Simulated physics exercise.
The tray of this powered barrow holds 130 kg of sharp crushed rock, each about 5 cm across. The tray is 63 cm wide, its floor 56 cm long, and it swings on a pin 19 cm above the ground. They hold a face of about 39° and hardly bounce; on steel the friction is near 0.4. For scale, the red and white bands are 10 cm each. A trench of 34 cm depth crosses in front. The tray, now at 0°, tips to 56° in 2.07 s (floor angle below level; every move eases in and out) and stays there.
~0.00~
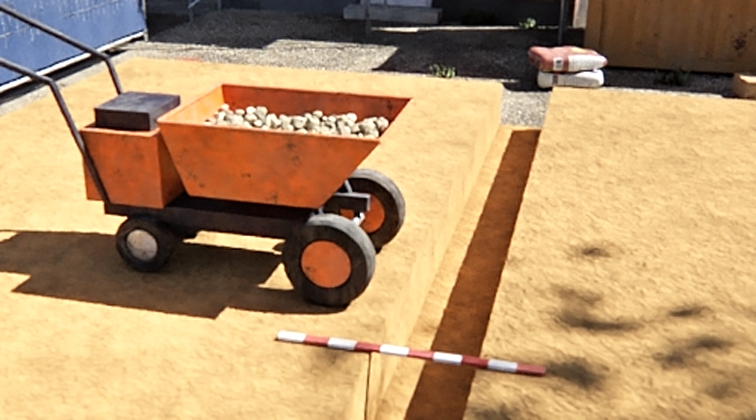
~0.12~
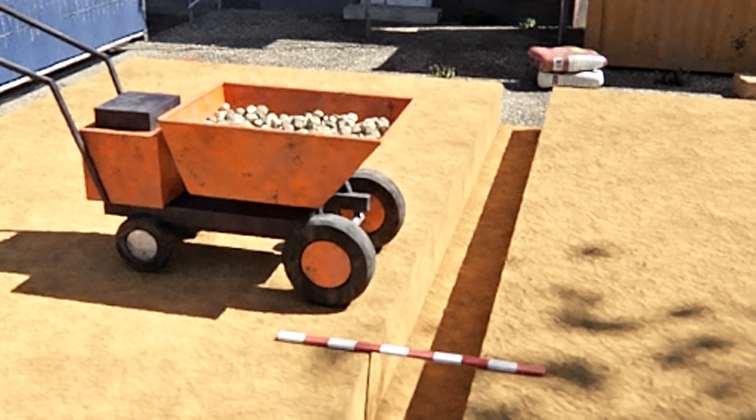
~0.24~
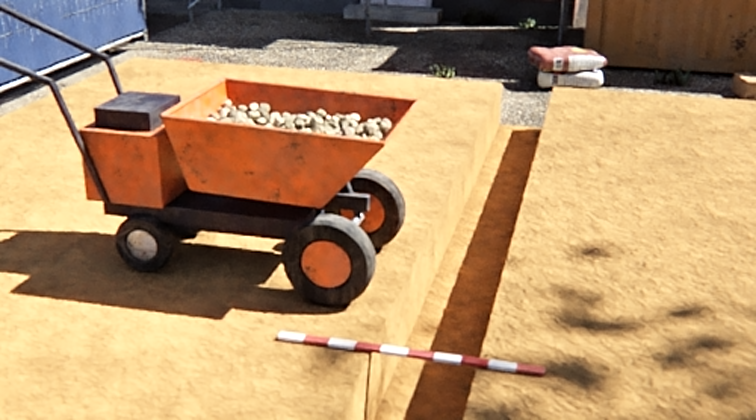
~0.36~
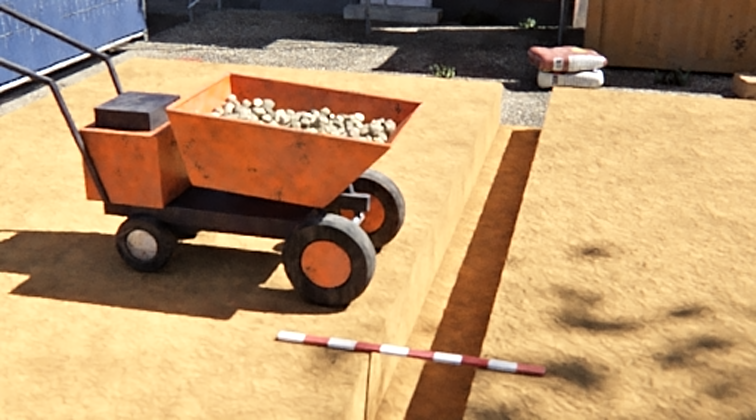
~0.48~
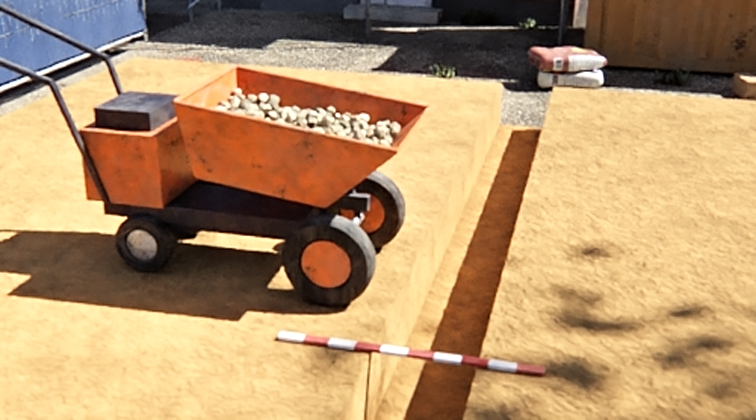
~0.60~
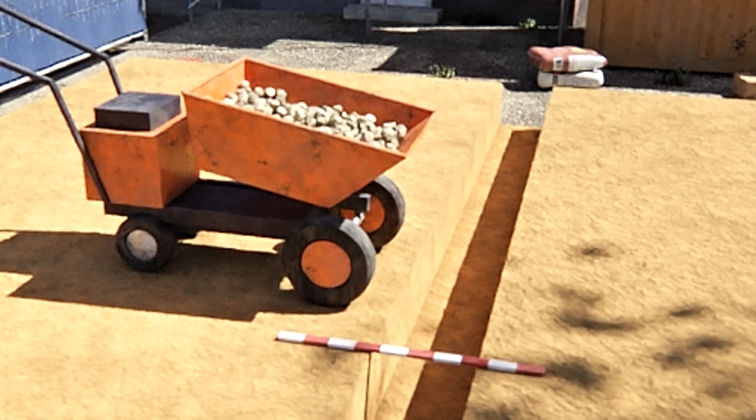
On sandy ground beside a trench, a barrow's orange tray of stones slowly tilts forward.
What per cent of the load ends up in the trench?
Close to 7 in a hundred.
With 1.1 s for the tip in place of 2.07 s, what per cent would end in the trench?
In that case some 10 per cent.
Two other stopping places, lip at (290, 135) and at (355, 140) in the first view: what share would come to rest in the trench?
Near 10 per cent from the first place, 15 from the second.
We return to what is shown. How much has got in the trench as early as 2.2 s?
Some 0 per cent.
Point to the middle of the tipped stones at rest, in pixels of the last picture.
Their middle is at about (502, 301).
After 1.5 s the floor is at 47°; 100 % in the tray; the foremost stones are at (446, 199).
After 2.2 s the floor is at 56°; 99 % in the tray; the foremost stones are at (497, 252).
After 2.5 s the floor is at 56°; 95 % in the tray, 2 % in the trench, 3 % past the trench; the foremost stones are at (538, 295).
After 4.5 s the floor is at 56°; 87 % in the tray, 7 % in the trench, 7 % past the trench; the foremost stones are at (564, 308).
